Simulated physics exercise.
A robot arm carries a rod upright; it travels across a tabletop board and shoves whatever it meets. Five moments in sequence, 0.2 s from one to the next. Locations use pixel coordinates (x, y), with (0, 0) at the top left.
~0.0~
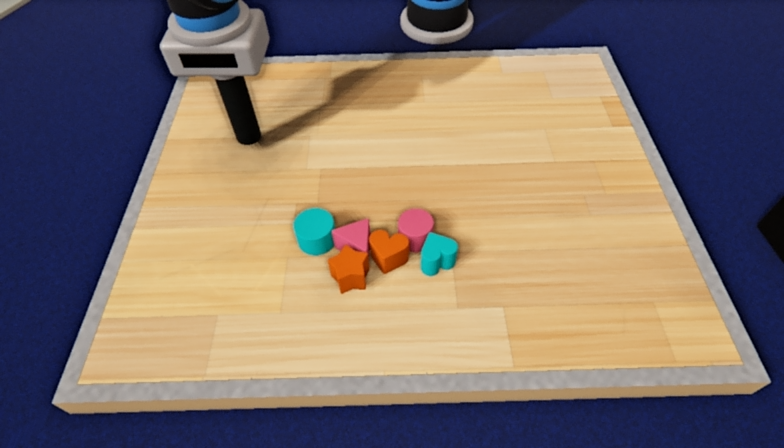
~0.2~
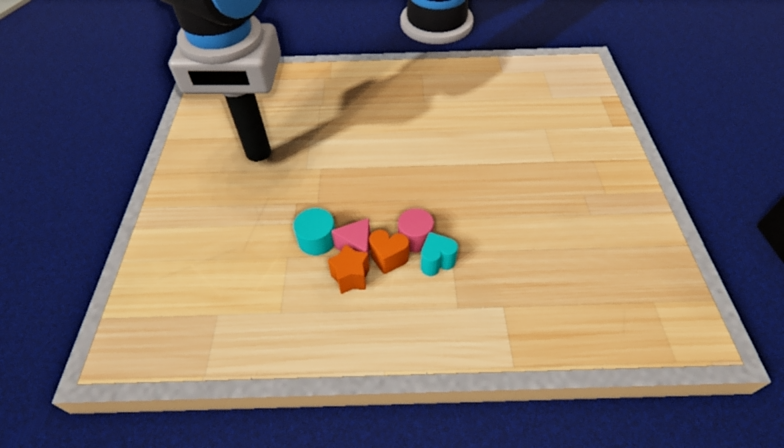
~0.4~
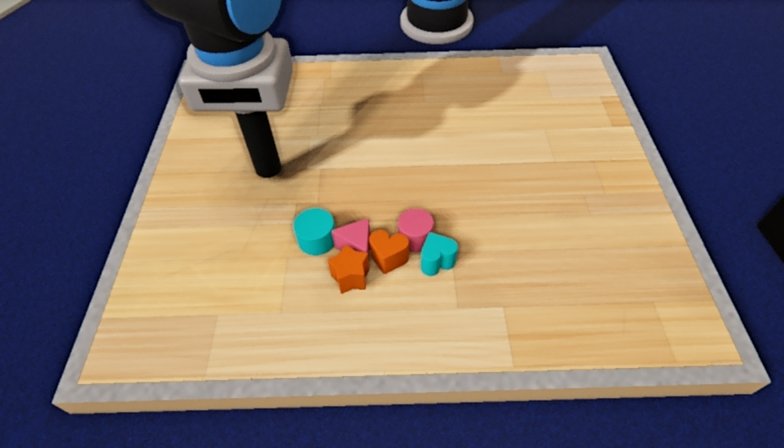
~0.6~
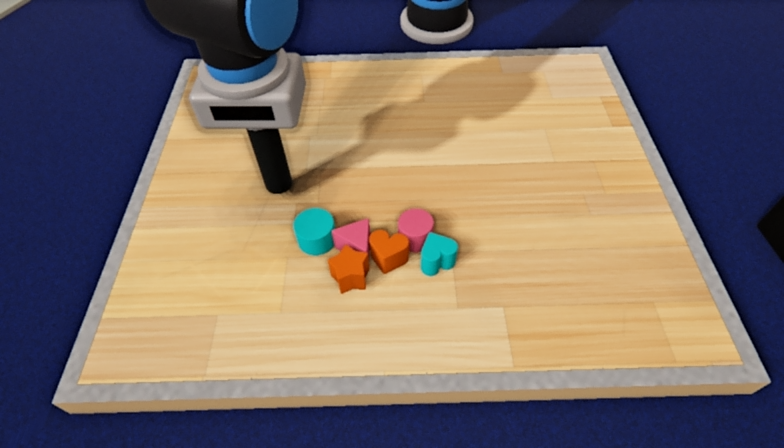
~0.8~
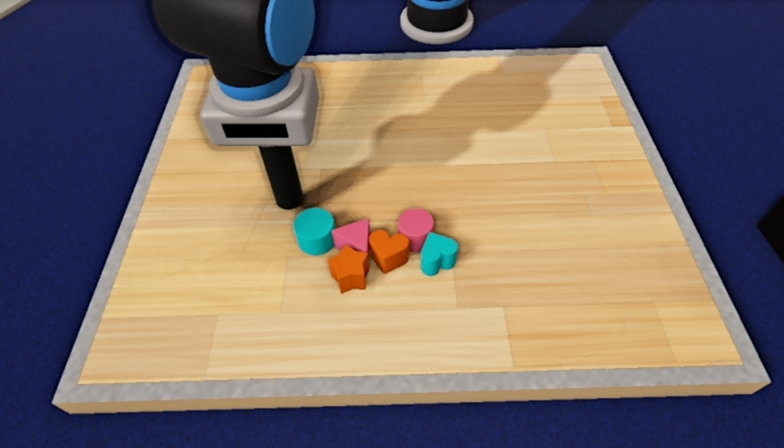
A robot arm moves its black rod down and right toward the still turquoise circle.
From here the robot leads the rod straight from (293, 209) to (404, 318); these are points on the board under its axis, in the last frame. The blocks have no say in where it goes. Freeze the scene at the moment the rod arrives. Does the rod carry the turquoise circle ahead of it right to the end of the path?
No.
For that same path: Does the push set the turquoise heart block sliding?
Answer: No.
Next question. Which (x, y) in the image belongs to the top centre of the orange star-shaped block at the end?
At roughly (364, 318).
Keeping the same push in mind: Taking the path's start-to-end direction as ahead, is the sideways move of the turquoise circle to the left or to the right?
Sideways, to the right.
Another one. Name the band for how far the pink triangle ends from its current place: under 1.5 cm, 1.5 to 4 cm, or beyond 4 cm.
The answer is over 4 cm.
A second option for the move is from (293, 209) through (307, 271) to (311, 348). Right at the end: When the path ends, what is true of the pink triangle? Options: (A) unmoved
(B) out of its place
(B)
The first path, step by step. One third of the way, rod (325, 232); turquoise circle (323, 255); orange star-shaped block (354, 283), turned 25° clockwise; pink triangle (358, 251), turned 75° anticlockwise; orange heart block (396, 241).
Two thirds of the way, rod (363, 268); turquoise circle (329, 281); orange star-shaped block (359, 302); pink triangle (385, 276), turned 35° anticlockwise; orange heart block (398, 243).
At the end, rod (404, 310); turquoise circle (329, 281); orange star-shaped block (364, 318), turned 55° clockwise; pink triangle (433, 315), turned 45° anticlockwise; orange heart block (398, 243); turquoise heart block not moved.
